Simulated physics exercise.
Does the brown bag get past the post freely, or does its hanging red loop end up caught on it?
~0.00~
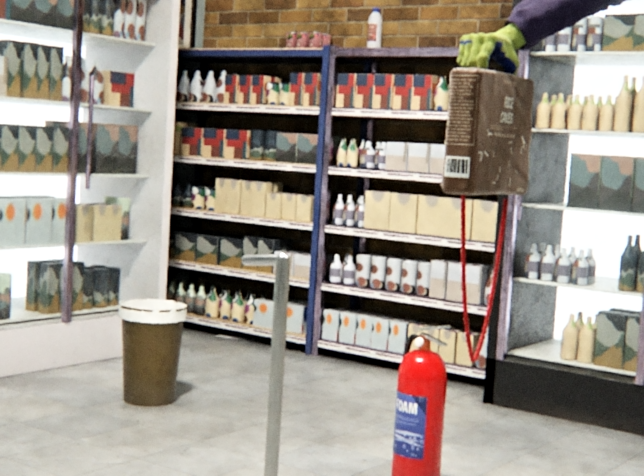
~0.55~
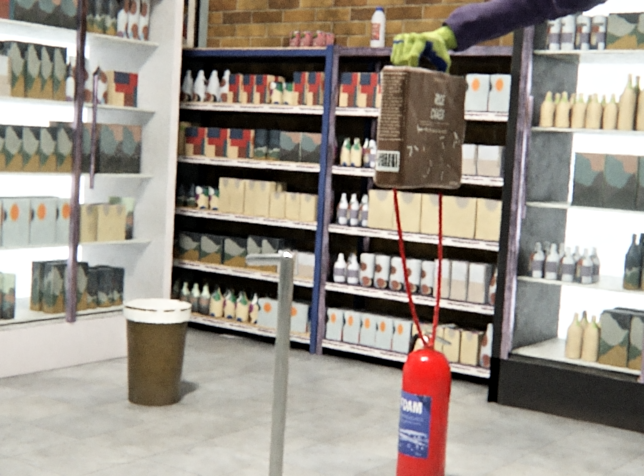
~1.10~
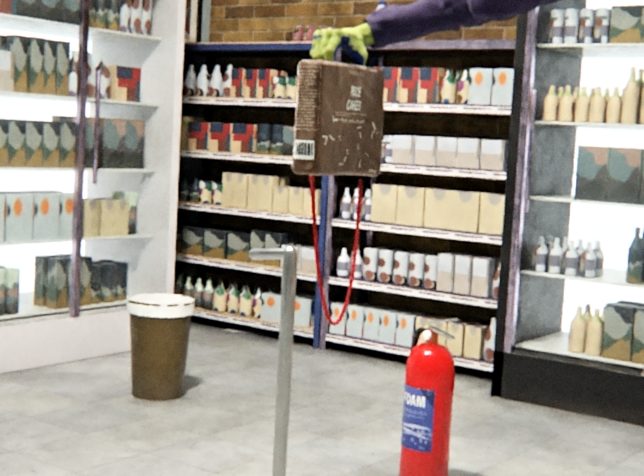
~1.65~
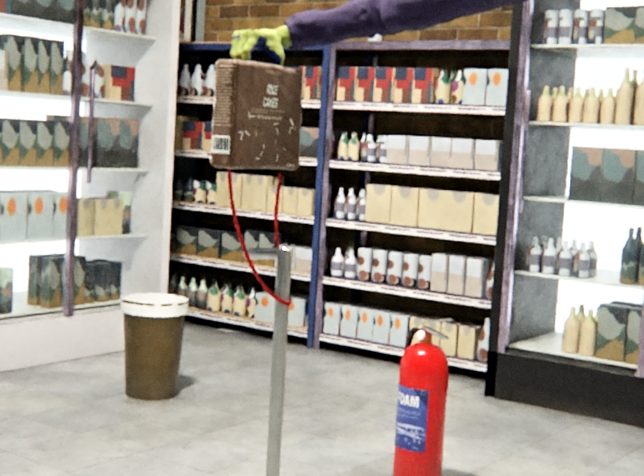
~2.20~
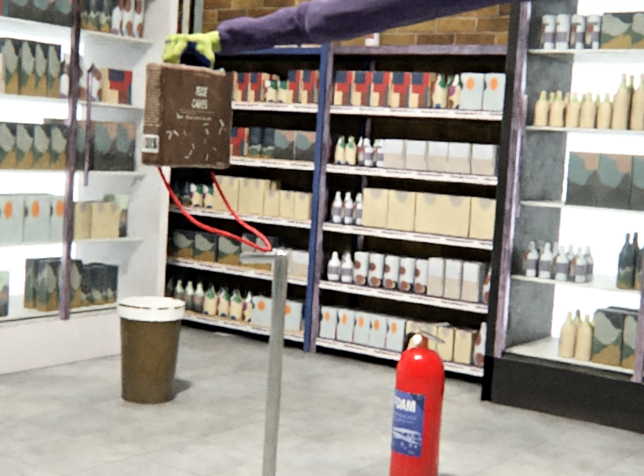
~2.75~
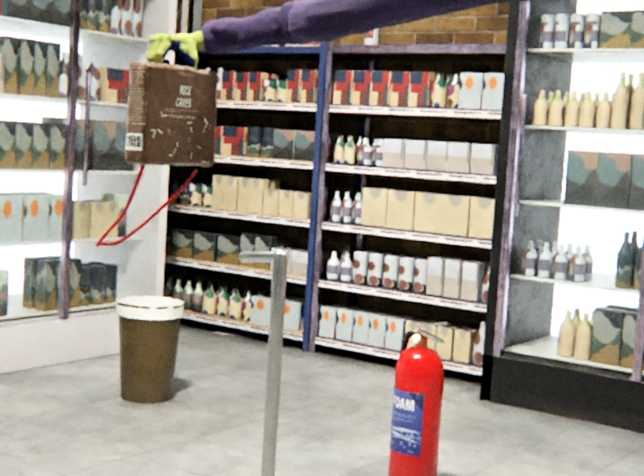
The brown bag gets past freely, and its red loop hangs clear to the left of the post at the end.
